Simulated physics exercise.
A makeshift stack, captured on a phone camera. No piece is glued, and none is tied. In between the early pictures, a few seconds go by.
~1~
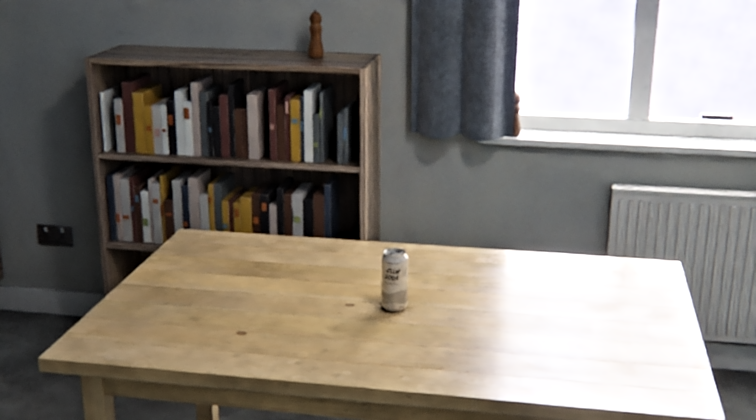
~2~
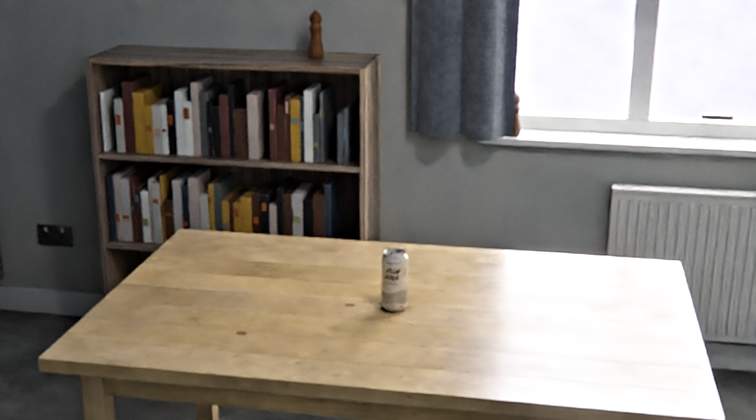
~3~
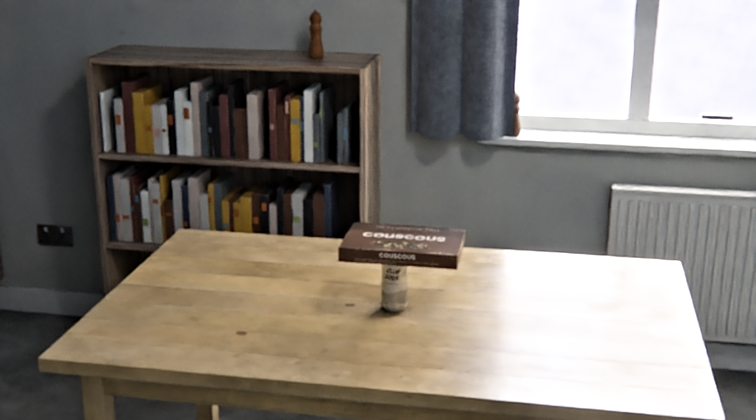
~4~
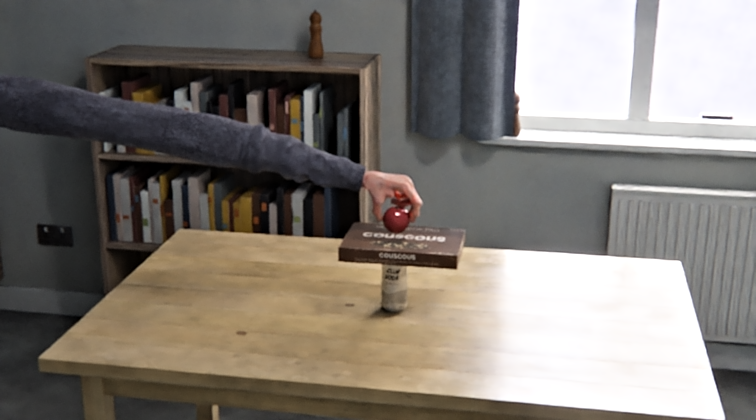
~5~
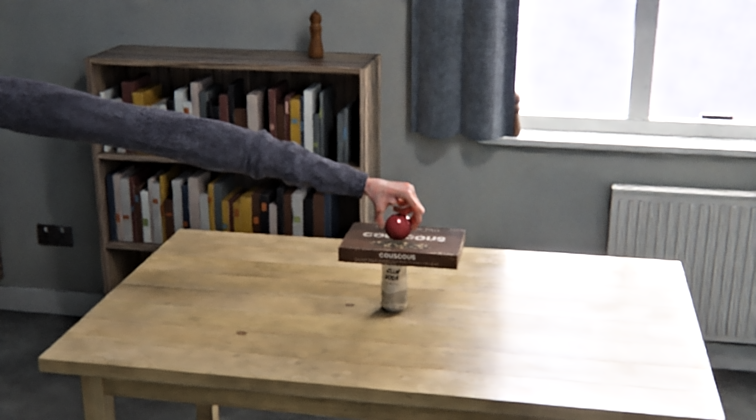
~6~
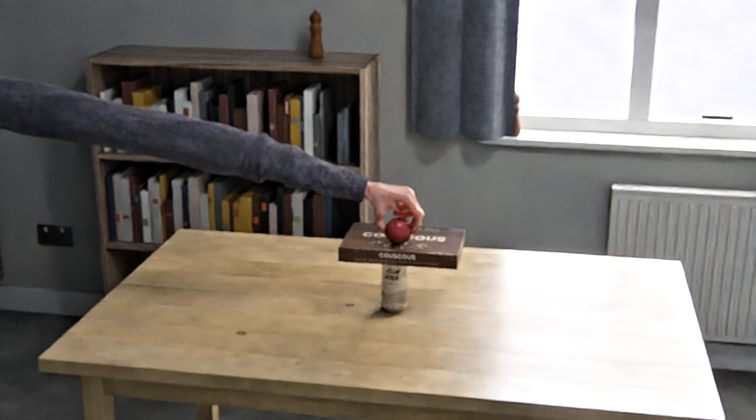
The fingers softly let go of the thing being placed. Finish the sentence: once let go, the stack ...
Once let go, the stack stays put.
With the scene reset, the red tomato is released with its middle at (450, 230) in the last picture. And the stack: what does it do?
Well, it crumbles then.
Then, 0.20 s later than the last frame, all is still.
Then, 0.30 s later than the last frame, red tomato resting near (398, 231).
When it is over, all 3 as before. End places, in pixels of the last picture, red tomato near (399, 231). The stack holds.
